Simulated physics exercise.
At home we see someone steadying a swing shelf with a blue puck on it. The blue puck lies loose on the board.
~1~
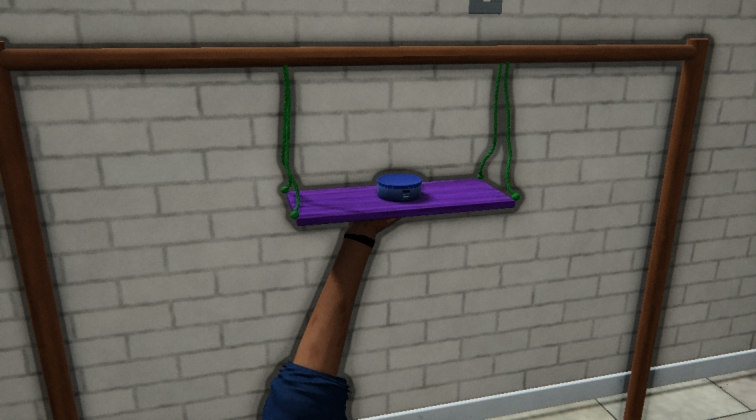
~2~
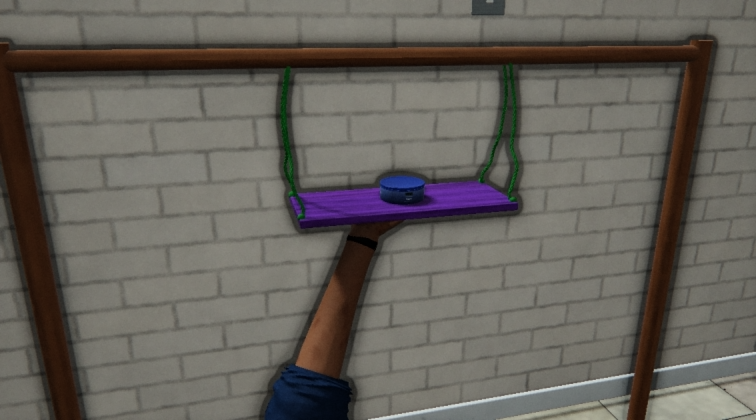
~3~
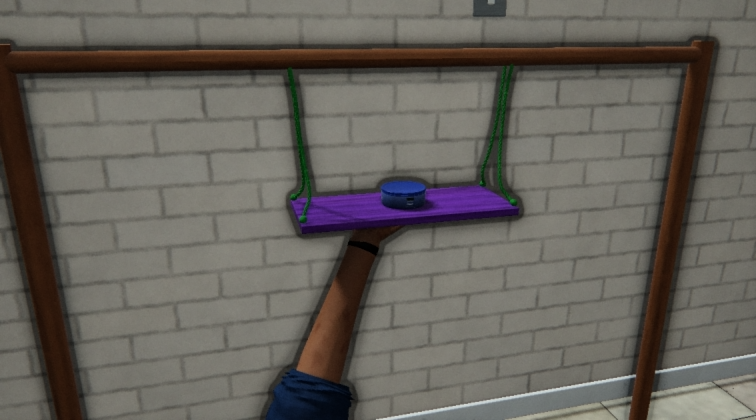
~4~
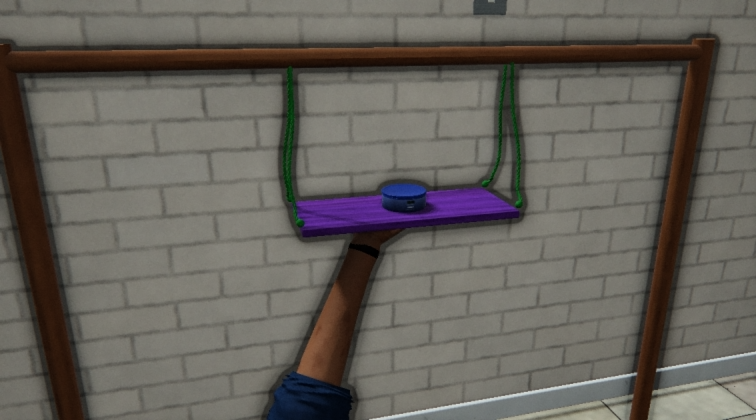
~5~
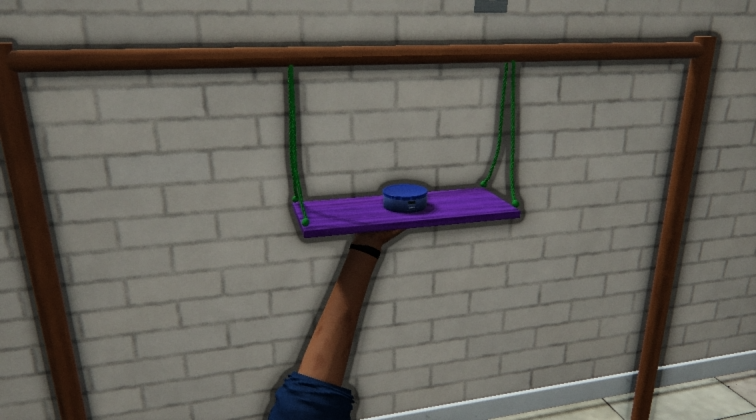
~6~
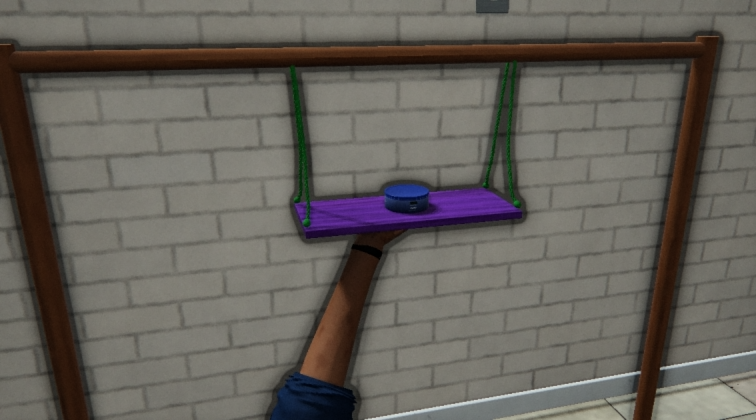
A hand under the purple shelf lowers it slightly as the blue puck rides on top.
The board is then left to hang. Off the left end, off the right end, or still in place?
It stays resting there.
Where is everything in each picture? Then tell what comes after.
Blue puck (400, 188); purple shelf (412, 213), in the first frame.
Blue puck (402, 190), in the second frame.
Blue puck (403, 195), in the third frame.
Blue puck (404, 198); purple shelf (416, 224), in the fourth frame.
Blue puck (405, 199), in the fifth frame.
Blue puck (407, 199); purple shelf (419, 225); left strings almost straight; right strings almost straight, in the sixth frame.
Then, 0.46 s on from there, board level; puck on the board near (407, 202).
In the end, board level; puck on the board near (407, 202). The blue puck remains aboard.
